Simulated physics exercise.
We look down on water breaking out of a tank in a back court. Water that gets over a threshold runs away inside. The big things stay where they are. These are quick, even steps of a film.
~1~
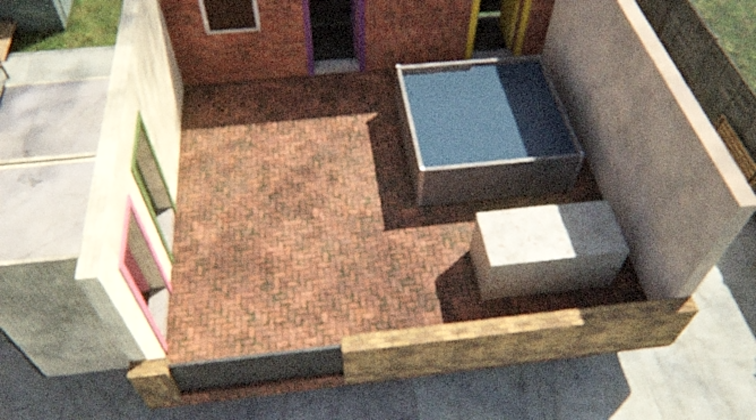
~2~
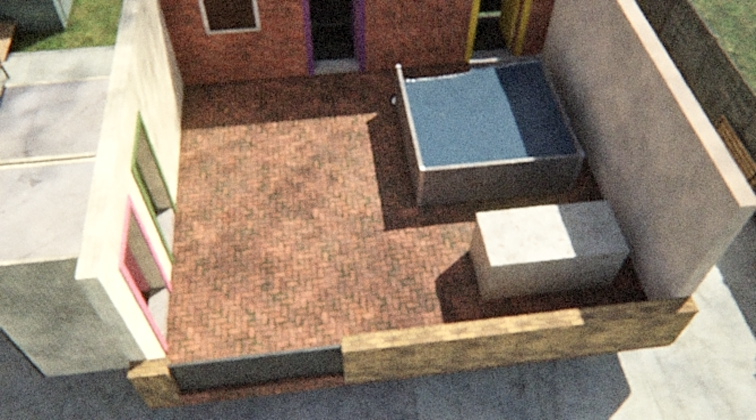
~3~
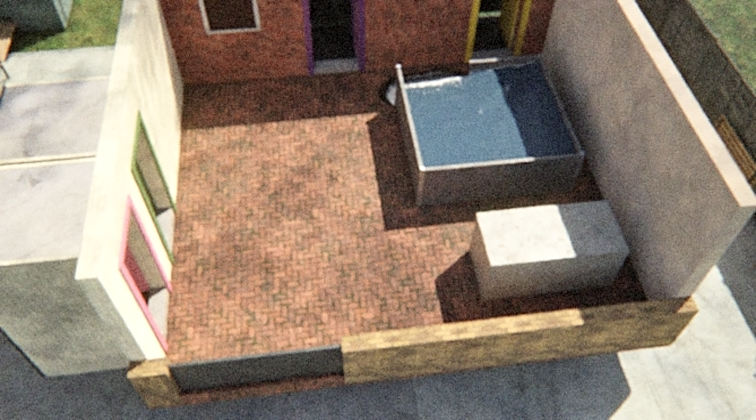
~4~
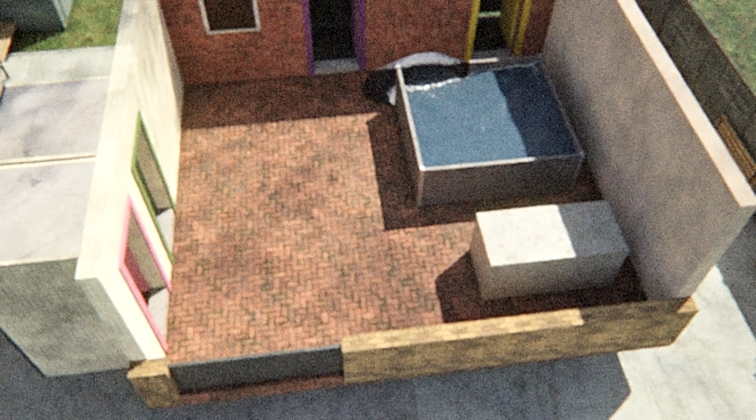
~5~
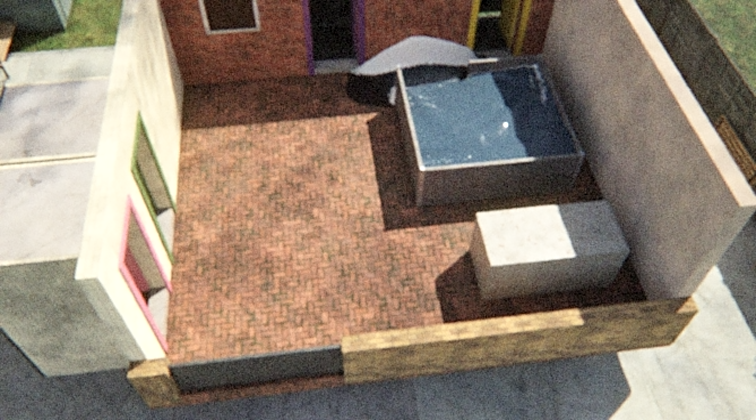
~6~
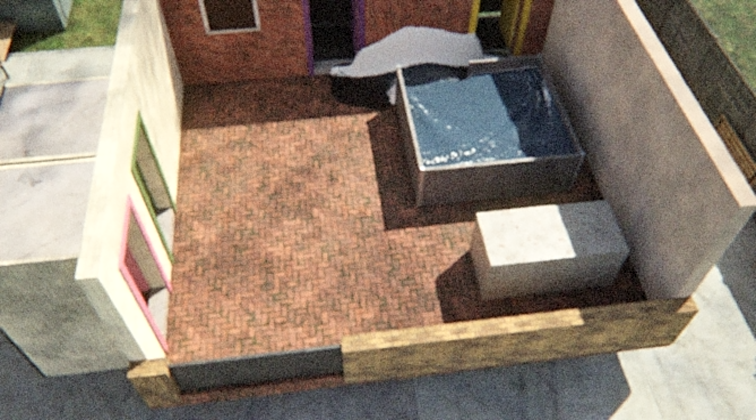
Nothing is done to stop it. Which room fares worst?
It is the yellow one.
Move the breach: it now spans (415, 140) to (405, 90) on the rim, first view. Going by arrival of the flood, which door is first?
The one in green.
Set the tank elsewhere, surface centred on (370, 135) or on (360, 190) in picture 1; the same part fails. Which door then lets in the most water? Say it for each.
In turn: The purple door, the purple door.
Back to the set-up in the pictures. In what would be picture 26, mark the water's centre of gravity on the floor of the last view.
Around (421, 132).
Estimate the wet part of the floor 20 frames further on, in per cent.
Some 55 per cent.
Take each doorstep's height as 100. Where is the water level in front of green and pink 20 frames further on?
Roughly 70 per cent, then 30 per cent.
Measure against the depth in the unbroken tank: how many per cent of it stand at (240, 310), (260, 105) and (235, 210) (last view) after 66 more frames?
About 18, 8 and 8 per cent.
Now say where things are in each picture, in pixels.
The first frame shows the tank at (485, 112) is whole and still.
In the second frame, the front is at (393, 103), out from the gap on the tank's far side.
In the third frame, the front is at a hidden place, out from the gap on the tank's far side.
In the fourth frame, the front is at (377, 71), out from the gap on the tank's far side.
In the fifth frame, the front is at (353, 73), out from the gap on the tank's far side.
In the sixth frame, the front is at (330, 75), out from the gap on the tank's far side.
A moment on, water covers 20 % of the floor; purple door a trickle in, green door not reached, pink door not reached, yellow door some in.
Next, water covers 35 % of the floor; purple door some in, green door not reached, pink door not reached, yellow door some in.
Then, water covers 55 % of the floor; purple door some in, green door wet at the sill, nothing in, pink door wet at the sill, nothing in, yellow door a lot in.
Later, water covers 85 % of the floor; purple door a lot in, green door wet at the sill, nothing in, pink door wet at the sill, nothing in, yellow door a lot in.
In the end, water covers 100 % of the floor; purple door a lot in, green door wet at the sill, nothing in, pink door a trickle in, yellow door a lot in; the yellow door has let in the most.
